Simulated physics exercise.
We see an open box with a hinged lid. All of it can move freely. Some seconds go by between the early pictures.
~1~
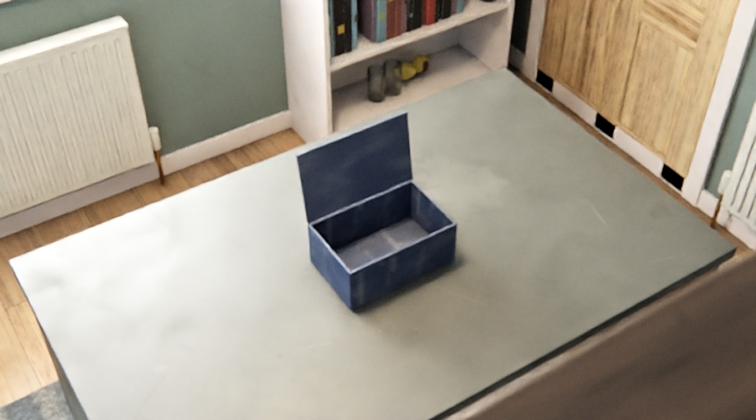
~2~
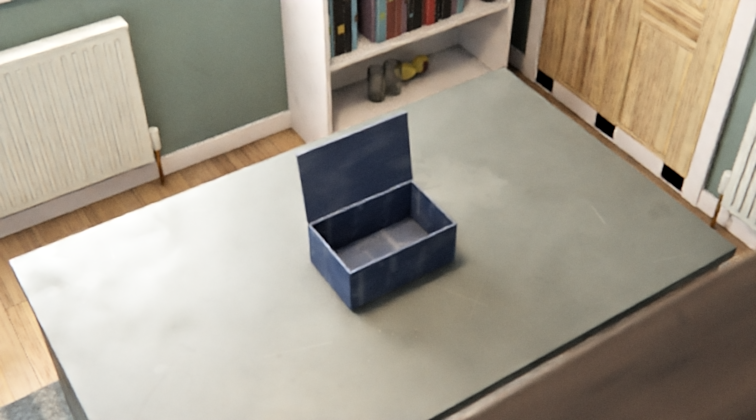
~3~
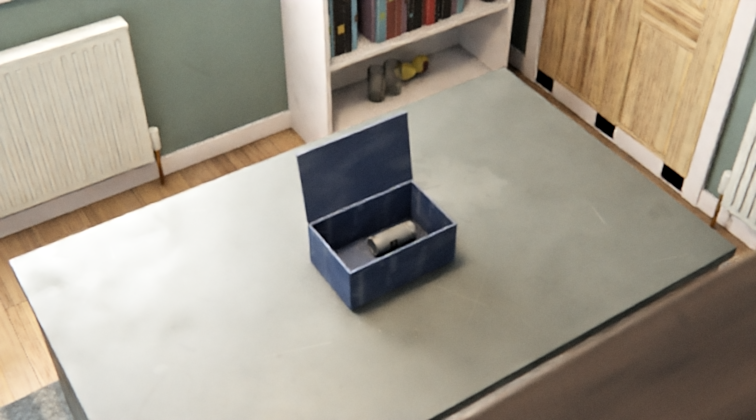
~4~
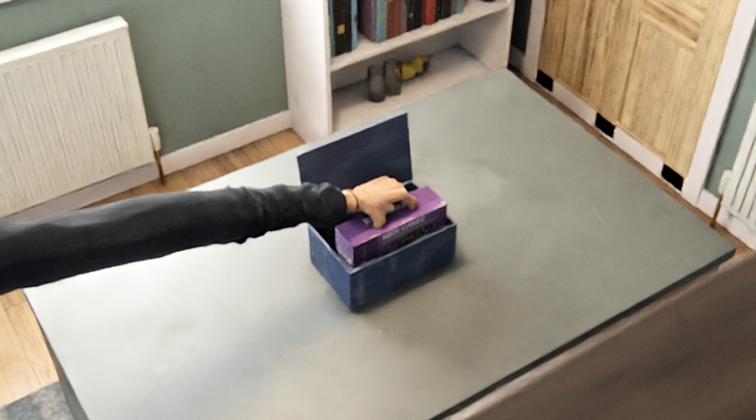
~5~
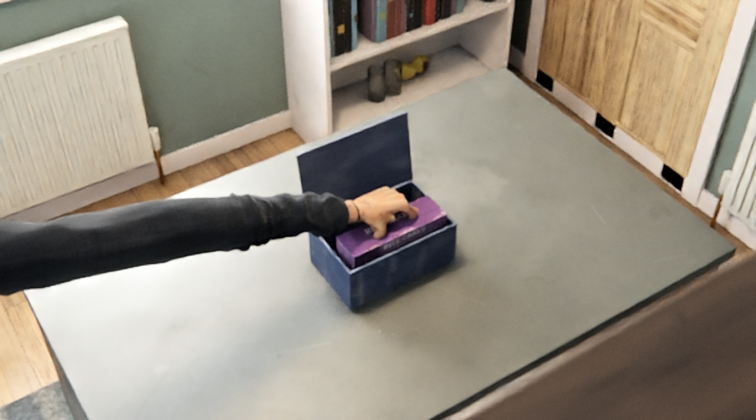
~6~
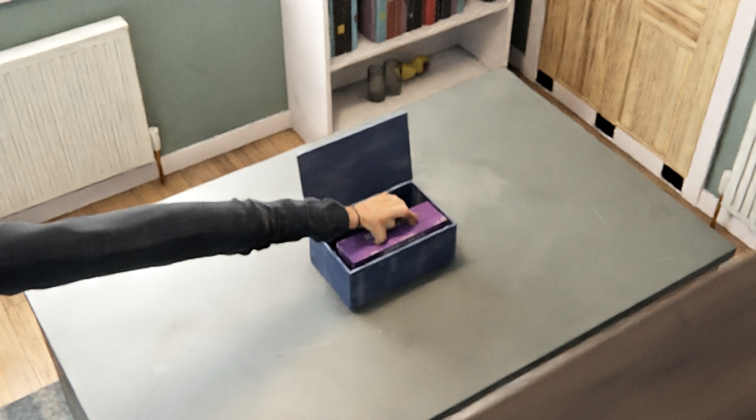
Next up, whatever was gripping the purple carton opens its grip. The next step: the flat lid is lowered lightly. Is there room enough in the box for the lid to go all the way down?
Yes, there is room.
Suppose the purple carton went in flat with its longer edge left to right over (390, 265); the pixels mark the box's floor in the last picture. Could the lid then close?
The lid goes all the way down.
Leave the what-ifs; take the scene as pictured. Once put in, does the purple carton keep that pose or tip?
It keeps its pose.
Then, 0.60 s after the last picture, purple carton slid a little near (395, 257); grey shaker rolled about its own width.
Then, 1.60 s after the last picture, lid 58° above the rim; purple carton slid a little near (395, 257); grey shaker rolled about its own width.
Then, 2.00 s after the last picture, lid 20° above the rim; purple carton slid a little near (395, 257); grey shaker rolled about its own width.
At rest, lid shut; moved from the start, purple carton; grey shaker in place. Seen from the same camera at the end, purple carton near (395, 257).
